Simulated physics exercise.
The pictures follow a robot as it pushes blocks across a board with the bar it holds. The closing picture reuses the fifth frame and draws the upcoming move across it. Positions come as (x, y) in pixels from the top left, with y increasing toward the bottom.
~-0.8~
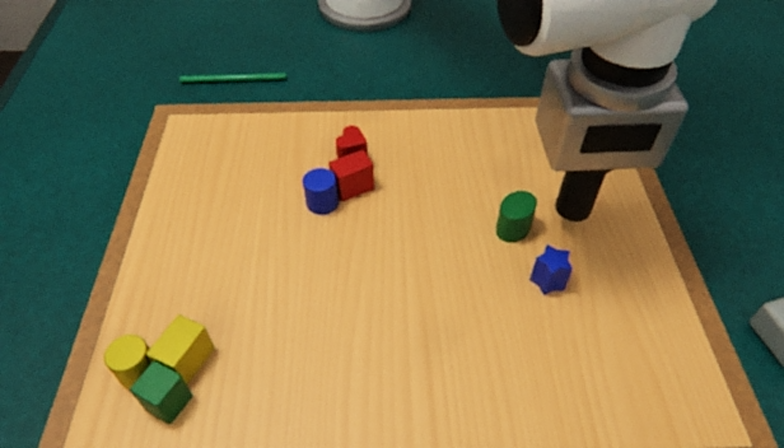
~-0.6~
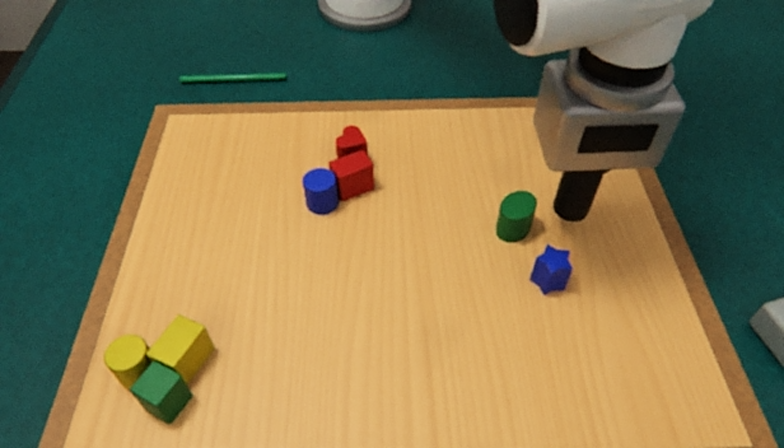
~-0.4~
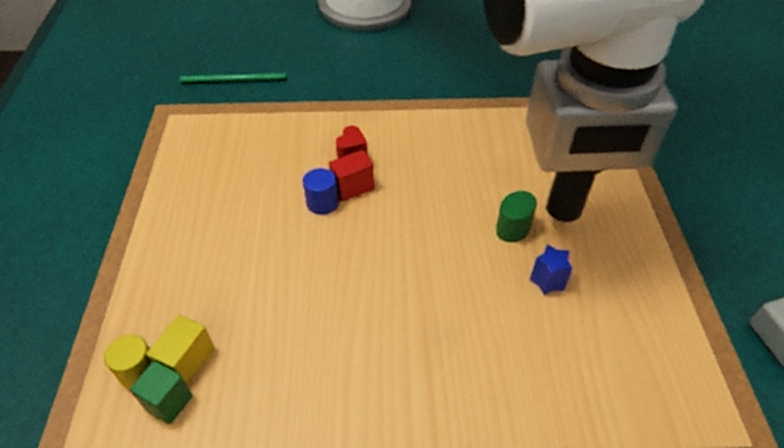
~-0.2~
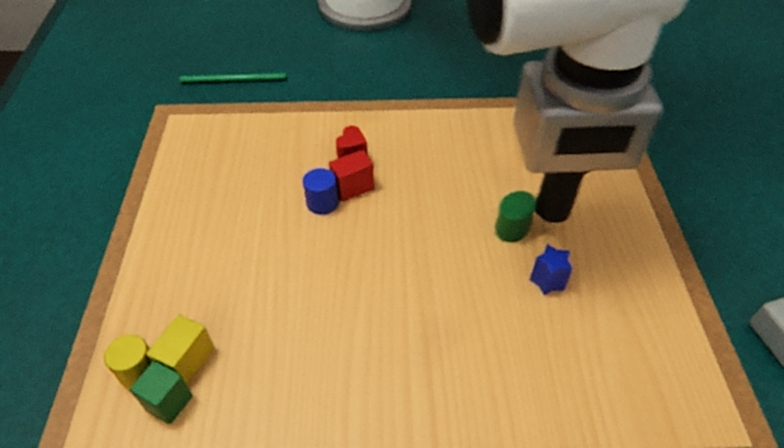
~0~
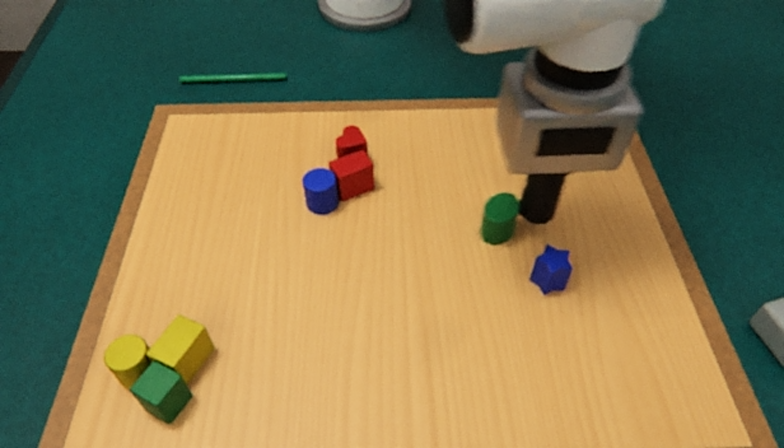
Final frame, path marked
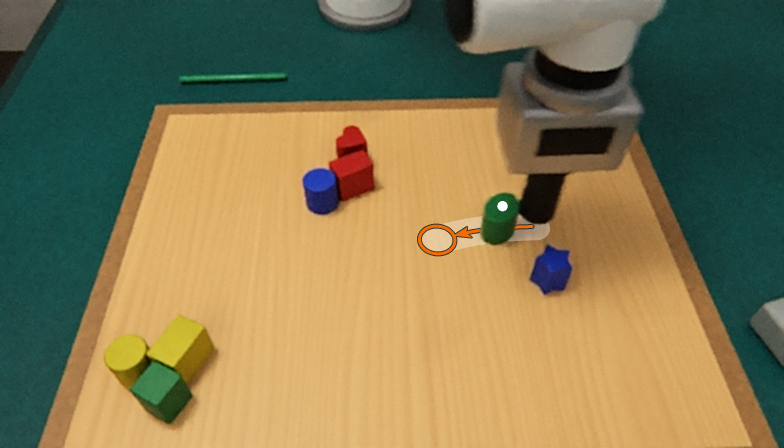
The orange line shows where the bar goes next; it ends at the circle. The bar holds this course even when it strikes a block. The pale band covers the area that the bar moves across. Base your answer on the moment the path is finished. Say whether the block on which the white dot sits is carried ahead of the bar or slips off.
The bar still has the block on which the white dot sits in front of it when the path ends.
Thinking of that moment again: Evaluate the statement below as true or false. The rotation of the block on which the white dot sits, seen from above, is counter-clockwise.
This is true.
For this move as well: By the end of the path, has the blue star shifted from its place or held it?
That block stays in place.
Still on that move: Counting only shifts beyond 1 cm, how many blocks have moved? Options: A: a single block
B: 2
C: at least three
My pick is A.
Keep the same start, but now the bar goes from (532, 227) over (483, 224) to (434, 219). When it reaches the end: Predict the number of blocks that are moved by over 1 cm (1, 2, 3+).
It will shift just one block.
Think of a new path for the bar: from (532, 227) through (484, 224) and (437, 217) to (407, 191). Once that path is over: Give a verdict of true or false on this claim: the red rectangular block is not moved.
That is true.
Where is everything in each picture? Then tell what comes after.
Tip of the bar (573, 209), middles of tops, green oval (519, 204), blue star (556, 258), in the first picture.
Bar (571, 209), nothing pushed, in the second picture.
Bar (564, 209), nothing pushed, in the third picture.
Bar (552, 210), nothing pushed, in the fourth picture.
Bar (537, 211), green oval (503, 206), blue star (556, 258), in the fifth picture.
The line goes from (532, 227) via (484, 230), ending at (437, 240); the dot is on the green oval.
What follows on the original path. Halfway along, bar (487, 215); green oval (455, 215), turned 25° anticlockwise.
At the end, bar (439, 225); green oval (411, 232), turned 60° anticlockwise; blue star unmoved.
